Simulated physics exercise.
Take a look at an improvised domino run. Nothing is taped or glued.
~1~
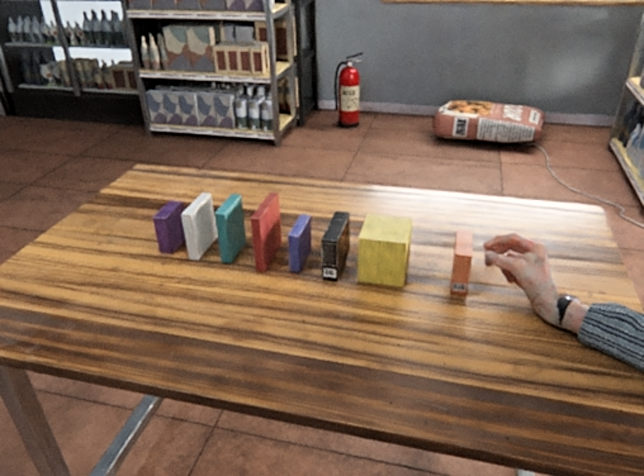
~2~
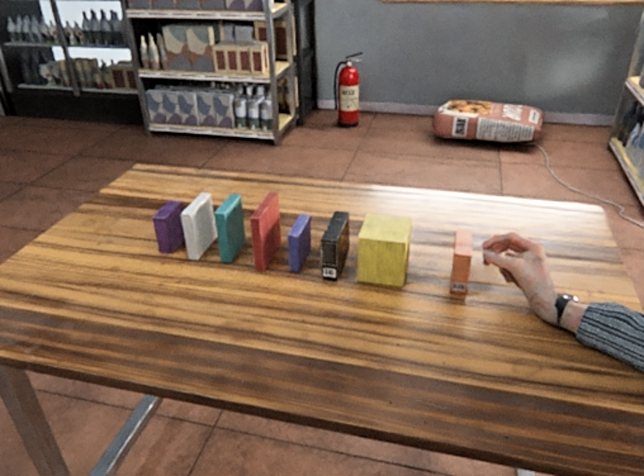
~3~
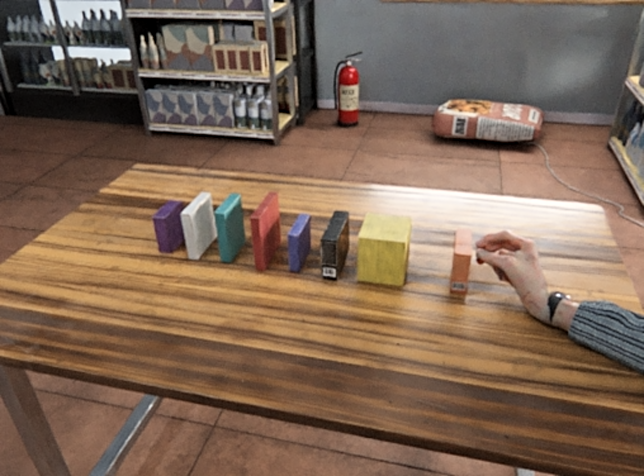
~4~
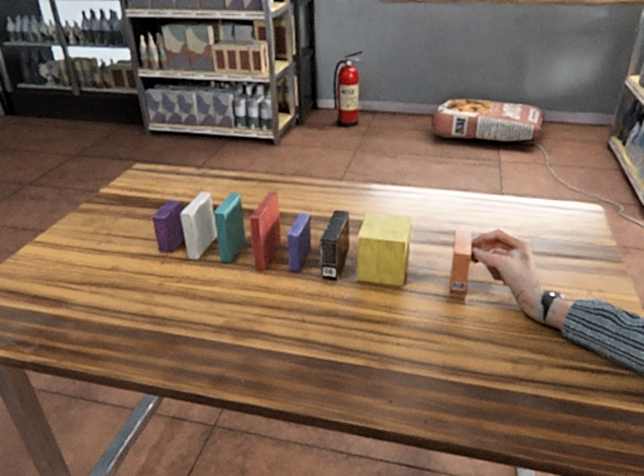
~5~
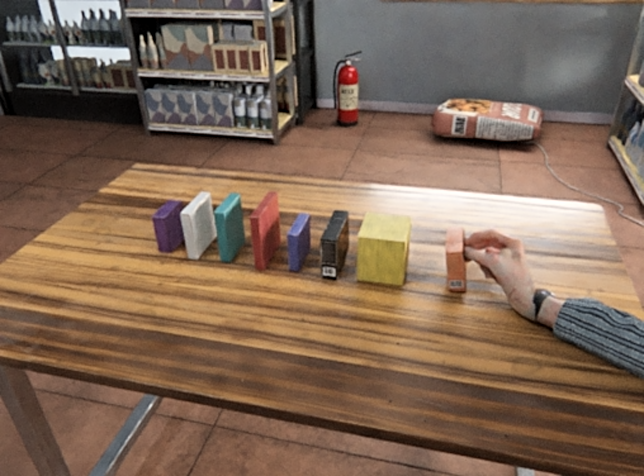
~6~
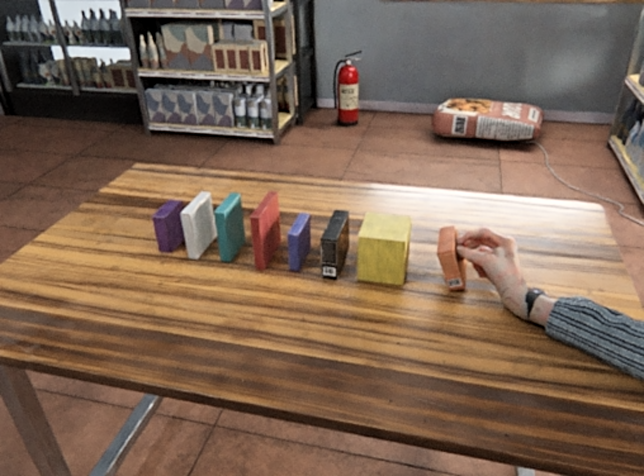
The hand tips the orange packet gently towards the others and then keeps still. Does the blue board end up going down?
It keeps its balance.
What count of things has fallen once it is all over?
1 of them.
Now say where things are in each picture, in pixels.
Blue board (300, 243); black packet (337, 246), in the first frame.
Red board (267, 231); turquoise block (231, 228), in the second frame.
White board (200, 226); black packet (336, 245), in the third frame.
Yellow block (384, 249); red board (267, 230), in the fourth frame.
Orange packet 11° over; turquoise block (231, 227); white board (200, 226), in the fifth frame.
Orange packet 21° over; blue board (300, 242); black packet (336, 244), in the sixth frame.
Then, 0.10 s on from there, orange packet 36° over.
Then, 0.20 s on from there, orange packet 76° over.
Then, 0.30 s on from there, orange packet 90° over.
In the end, all 6 unmoved. At the end, from the last picture's camera, blue board near (300, 242).
